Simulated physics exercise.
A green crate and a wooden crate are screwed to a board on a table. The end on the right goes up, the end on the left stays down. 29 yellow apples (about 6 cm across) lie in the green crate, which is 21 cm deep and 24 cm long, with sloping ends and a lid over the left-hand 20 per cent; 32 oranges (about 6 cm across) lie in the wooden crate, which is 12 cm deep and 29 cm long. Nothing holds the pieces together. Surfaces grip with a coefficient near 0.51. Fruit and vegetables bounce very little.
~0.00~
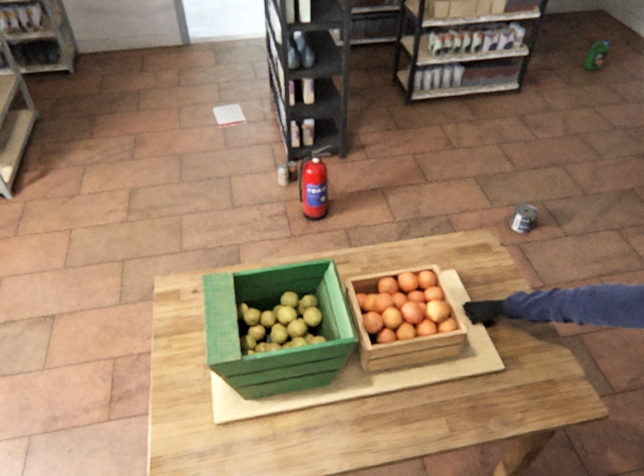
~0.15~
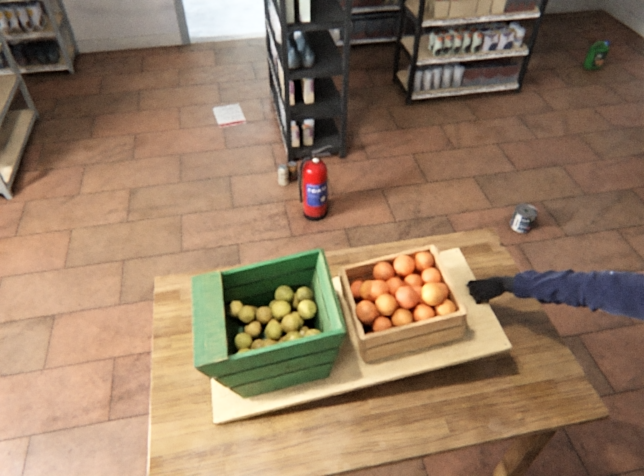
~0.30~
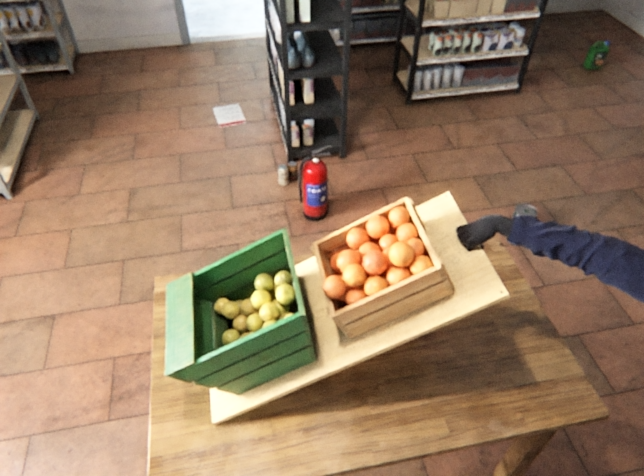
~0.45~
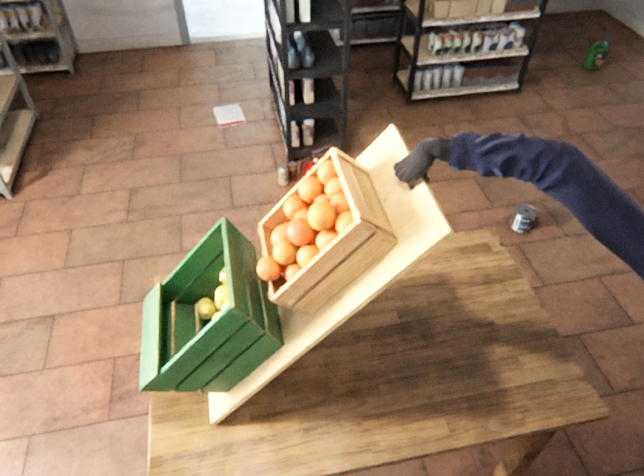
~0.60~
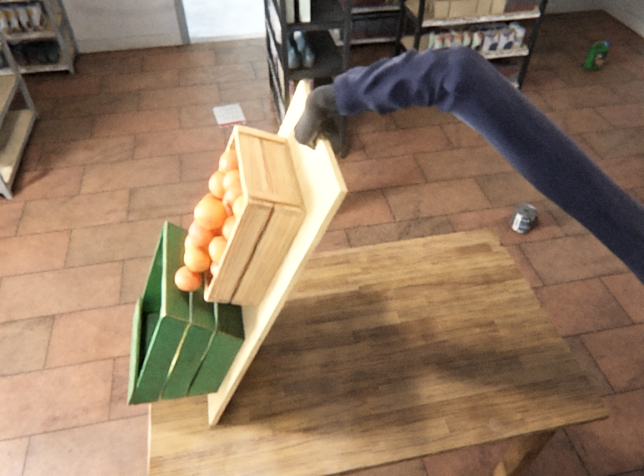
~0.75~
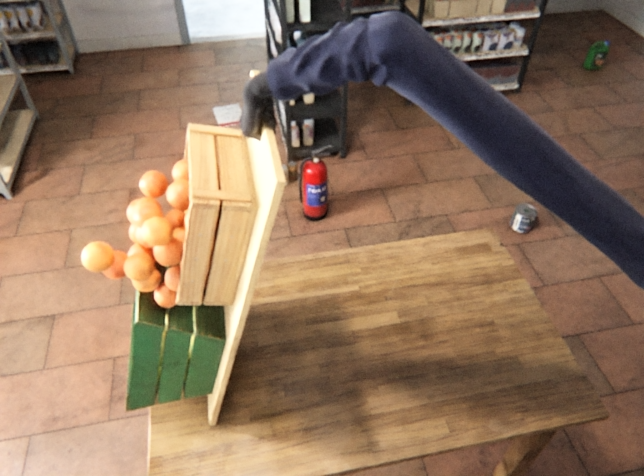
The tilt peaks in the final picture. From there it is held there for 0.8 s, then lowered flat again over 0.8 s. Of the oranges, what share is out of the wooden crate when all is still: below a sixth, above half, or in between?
Upwards of half of the oranges leave the wooden crate.
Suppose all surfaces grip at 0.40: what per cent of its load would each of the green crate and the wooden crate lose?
Then green crate 0, wooden crate 70 per cent.
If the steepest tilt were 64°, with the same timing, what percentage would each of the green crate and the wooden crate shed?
Then green crate 0, wooden crate 40 per cent.
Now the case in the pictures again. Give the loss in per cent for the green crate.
About: Green crate 0 per cent.
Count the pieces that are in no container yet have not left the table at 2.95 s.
About 4.
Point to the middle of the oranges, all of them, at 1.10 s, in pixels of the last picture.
Near (126, 302).
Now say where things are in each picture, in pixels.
In the first frame (places track the rim corner closest to us here), wooden crate (372, 347); green crate (212, 364); tipped 0°; all still inside.
Wooden crate (365, 337); green crate (200, 366); tipped 8°, in the second frame.
Wooden crate (335, 314); green crate (172, 373); tipped 26°, in the third frame.
Wooden crate (274, 297); green crate (145, 387); tipped 48°, in the fourth frame.
Wooden crate (207, 295); green crate (132, 401); tipped 66°; 5 out, the lowest orange at (189, 279), in the fifth frame.
Wooden crate (177, 299); green crate (129, 407); tipped 74°; 15 out, the lowest orange at (168, 295), in the sixth frame.
After 1.10 s, tilt 74°; the green crate is down by 1 of 29 and the wooden crate is down by 25 of 32.
After 1.54 s, tilt 74°; the green crate is down by 1 of 29 and the wooden crate is down by 25 of 32.
After 2.16 s, tilt 11°; the green crate is down by 1 of 29 and the wooden crate is down by 25 of 32.
When it is over (at 2.95 s), the green crate is down by 1 of 29 and the wooden crate is down by 25 of 32. Asked share, 25 of 32, 78 per cent.
